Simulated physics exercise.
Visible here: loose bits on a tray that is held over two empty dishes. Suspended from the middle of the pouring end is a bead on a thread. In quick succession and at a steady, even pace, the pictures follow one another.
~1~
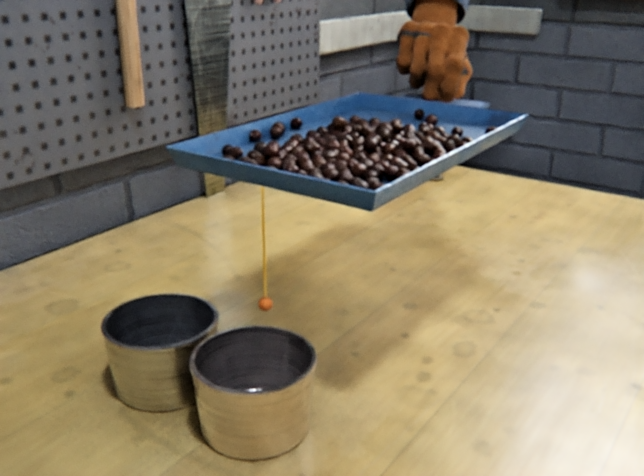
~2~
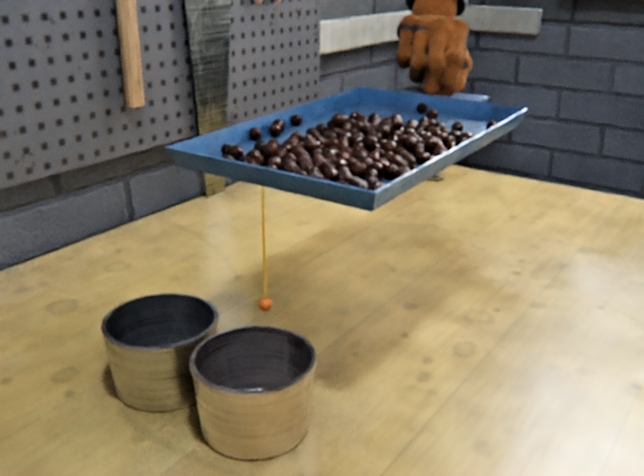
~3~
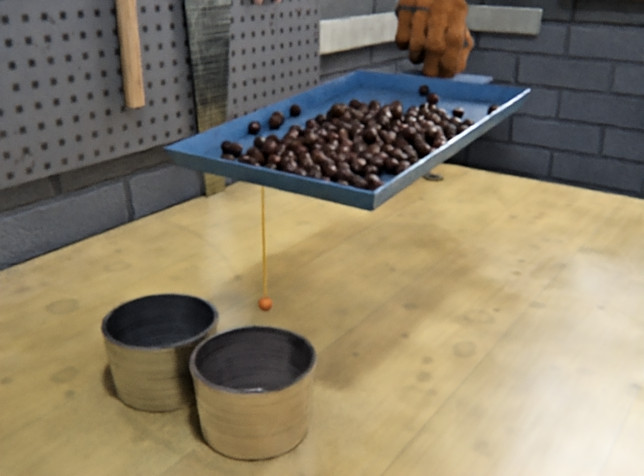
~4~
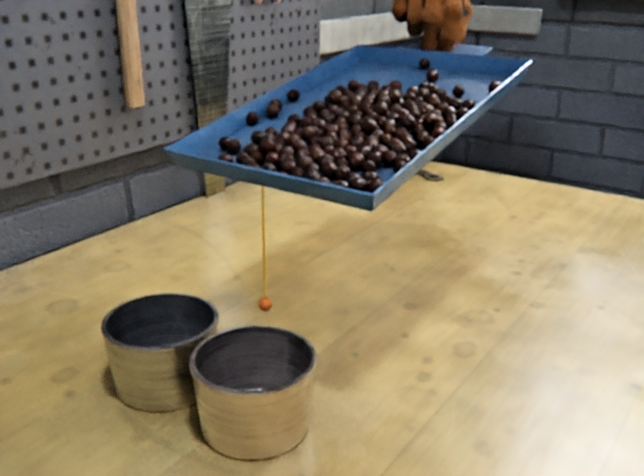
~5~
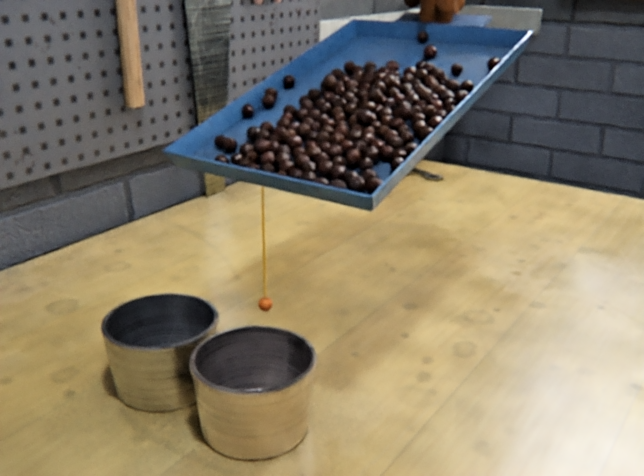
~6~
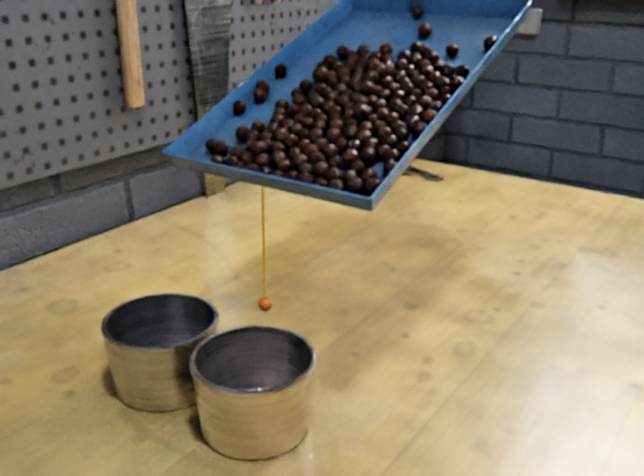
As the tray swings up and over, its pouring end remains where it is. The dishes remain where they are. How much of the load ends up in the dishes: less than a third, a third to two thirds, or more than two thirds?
What lands in the dishes is a third or more, up to two thirds.
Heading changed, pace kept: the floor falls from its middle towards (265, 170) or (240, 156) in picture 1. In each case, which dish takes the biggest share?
Heading one - the leftward dish; heading two - the leftward dish.
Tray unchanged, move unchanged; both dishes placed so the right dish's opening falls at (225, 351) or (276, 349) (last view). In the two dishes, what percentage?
About 50 per cent first, then about 40 per cent.
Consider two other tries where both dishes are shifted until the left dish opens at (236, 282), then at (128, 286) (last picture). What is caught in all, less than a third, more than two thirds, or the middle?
In order of the places: Under a third, then below one third.
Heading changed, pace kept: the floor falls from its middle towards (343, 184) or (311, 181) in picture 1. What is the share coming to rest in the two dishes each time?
30 % and 50 %.
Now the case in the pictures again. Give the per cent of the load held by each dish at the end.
20 % left, 30 % right.
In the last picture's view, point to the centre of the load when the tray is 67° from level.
Close to (254, 183).
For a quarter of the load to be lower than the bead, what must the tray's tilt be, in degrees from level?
It is at around 75 degrees.
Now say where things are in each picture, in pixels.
In the first frame, corners of the pouring end at (177, 146) and (372, 188), level; middle of the load at (365, 149), chocolate balls; left dish at (121, 369); right dish at (214, 414); bead on its thread at (265, 304).
In the second frame, corners of the pouring end at (176, 146) and (372, 188), level; middle of the load at (364, 146).
In the third frame, corners of the pouring end at (175, 147) and (371, 189), tipped barely, level across its low end; middle of the load at (364, 138).
In the fourth frame, corners of the pouring end at (174, 147) and (370, 189), tipped a little, level across its low end; middle of the load at (363, 126).
In the fifth frame, corners of the pouring end at (173, 148) and (369, 191), tipped clearly, level across its low end; middle of the load at (358, 116).
In the sixth frame, corners of the pouring end at (171, 149) and (367, 192), tipped clearly, level across its low end; middle of the load at (350, 109), nearly all on the move; left dish at (121, 369); right dish at (214, 414).
Soon after the last picture, tray tipped steeply; about two thirds on the tray; a small part in the right dish; a stray few in the left dish; a stray few outside both; about a quarter in the air.
A little later, tray tipped past a quarter turn; about a quarter in the right dish; about a quarter in the left dish; about a third outside both; a small part in the air.
Later still, tray tipped past a quarter turn; about a third in the right dish; about a quarter in the left dish; about half outside both.
By the end, tray tipped past a quarter turn; about a third in the right dish; about a quarter in the left dish; about half outside both.
